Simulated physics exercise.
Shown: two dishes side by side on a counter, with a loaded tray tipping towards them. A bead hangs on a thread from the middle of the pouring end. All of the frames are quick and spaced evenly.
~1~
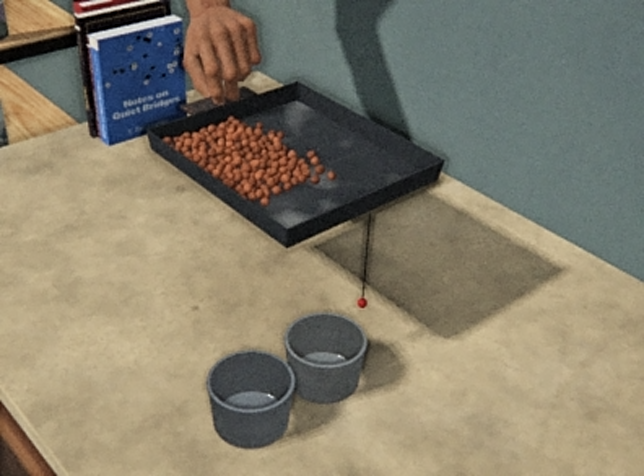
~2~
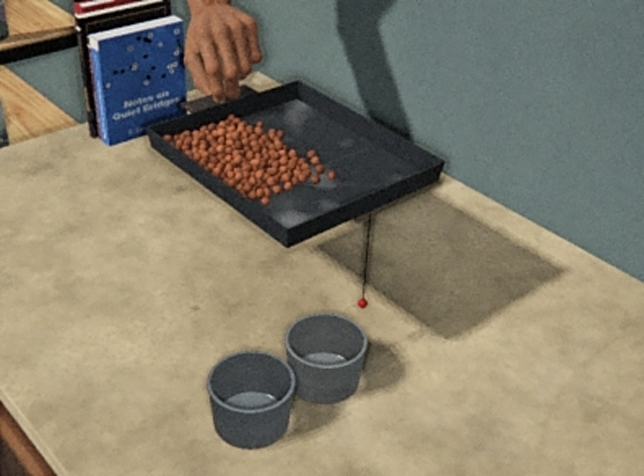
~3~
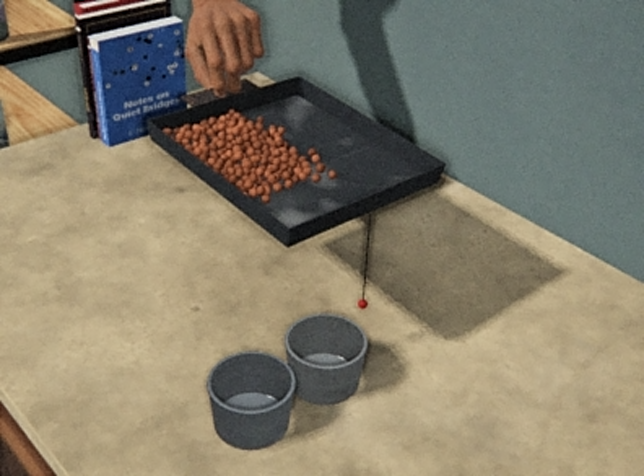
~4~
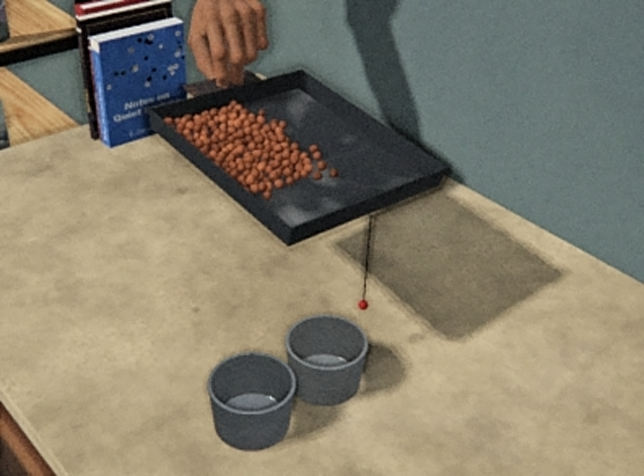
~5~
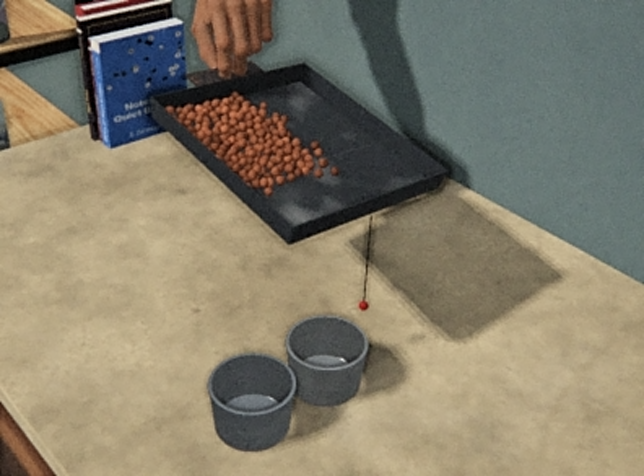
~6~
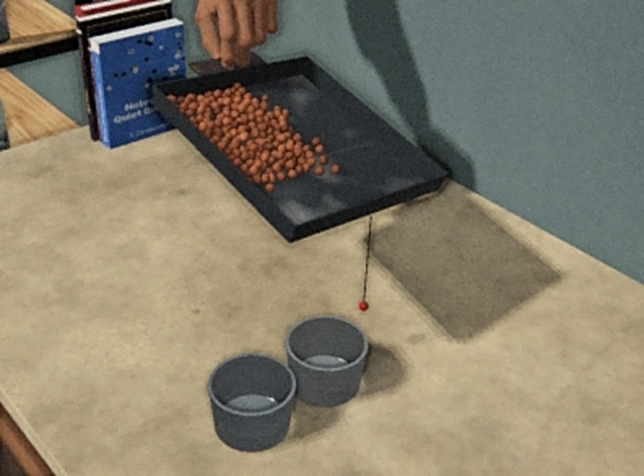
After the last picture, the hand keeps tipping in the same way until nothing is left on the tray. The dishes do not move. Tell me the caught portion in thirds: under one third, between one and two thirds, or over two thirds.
The two dishes will gather not even a third of the load.
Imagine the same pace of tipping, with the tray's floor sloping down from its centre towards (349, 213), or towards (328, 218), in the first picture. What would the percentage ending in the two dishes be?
In turn 10 and 40 in a hundred.
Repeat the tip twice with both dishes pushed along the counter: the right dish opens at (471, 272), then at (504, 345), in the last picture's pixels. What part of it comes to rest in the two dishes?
Some 50 percent in the first case, 0 percent in the second.
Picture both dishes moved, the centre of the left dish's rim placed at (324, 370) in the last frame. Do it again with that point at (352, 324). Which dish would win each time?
Position 1 - the dish to the right; position 2 - the dish to the right.
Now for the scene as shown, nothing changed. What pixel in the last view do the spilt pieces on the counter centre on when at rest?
Once everything settles, the pieces are centred near (440, 346).
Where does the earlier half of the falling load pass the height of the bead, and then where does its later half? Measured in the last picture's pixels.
Points: About (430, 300), then about (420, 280).
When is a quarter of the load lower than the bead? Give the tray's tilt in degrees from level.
Near 110 degrees.
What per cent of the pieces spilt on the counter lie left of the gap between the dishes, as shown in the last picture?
I make it about 0 percent or so.
Shortly afterwards, tray tipped steeply; all but a few on the tray; only a few in the air.
Next, tray tipped right over; all but a few on the tray; a little outside both; only a few in the air.
Some moments later, tray tipped past a quarter turn; the whole lot outside both.
In the end, tray tipped past a quarter turn; none at all in the left dish; none at all in the right dish; the whole lot outside both.
